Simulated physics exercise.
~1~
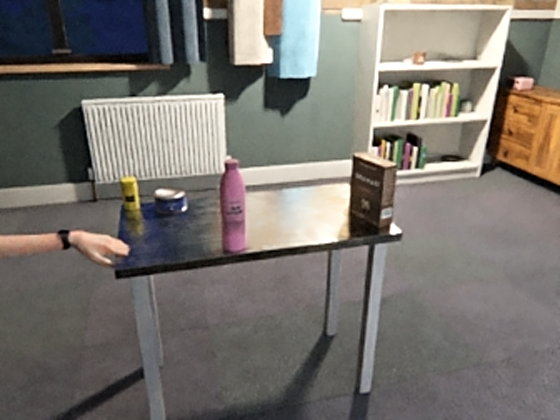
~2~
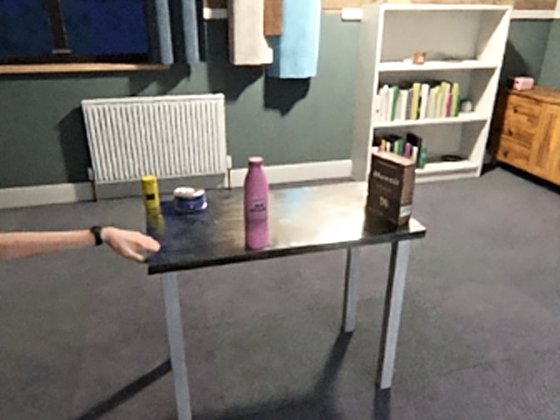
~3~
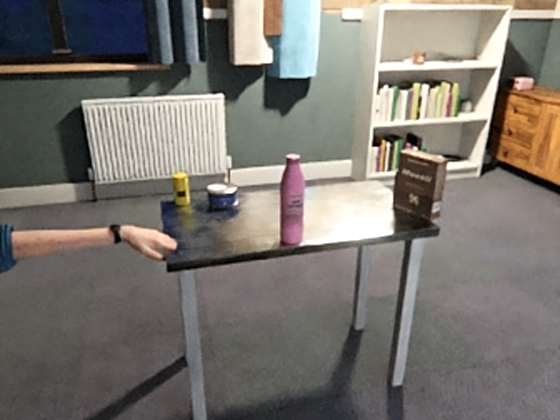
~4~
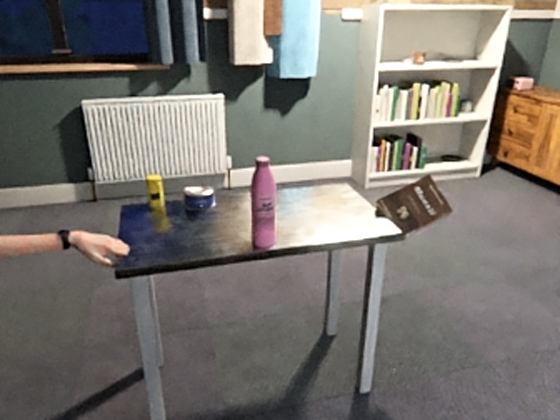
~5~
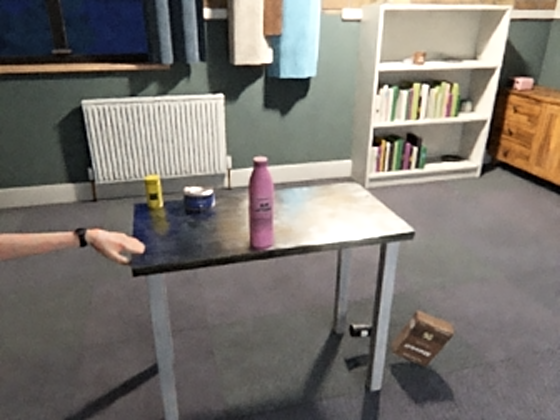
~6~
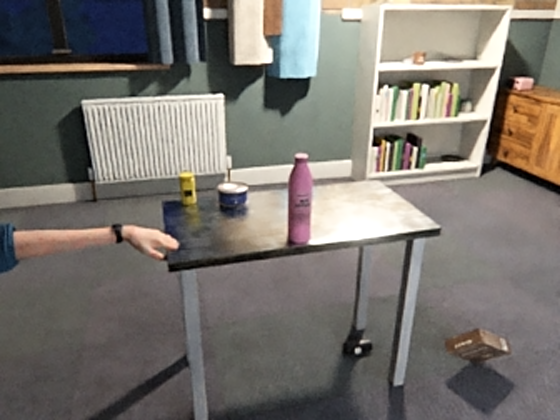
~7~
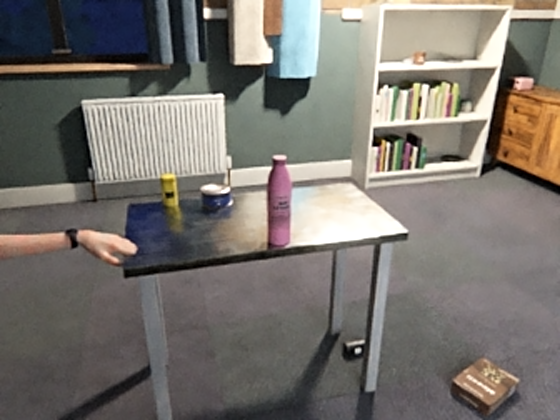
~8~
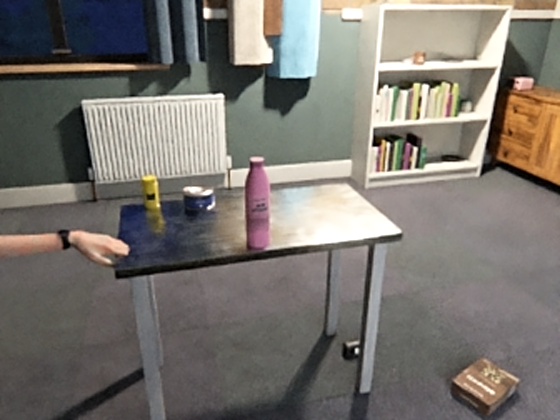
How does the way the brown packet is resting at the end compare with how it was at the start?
At the start the brown packet stands upright on the table, but by the end it is lying on its side on the floor.
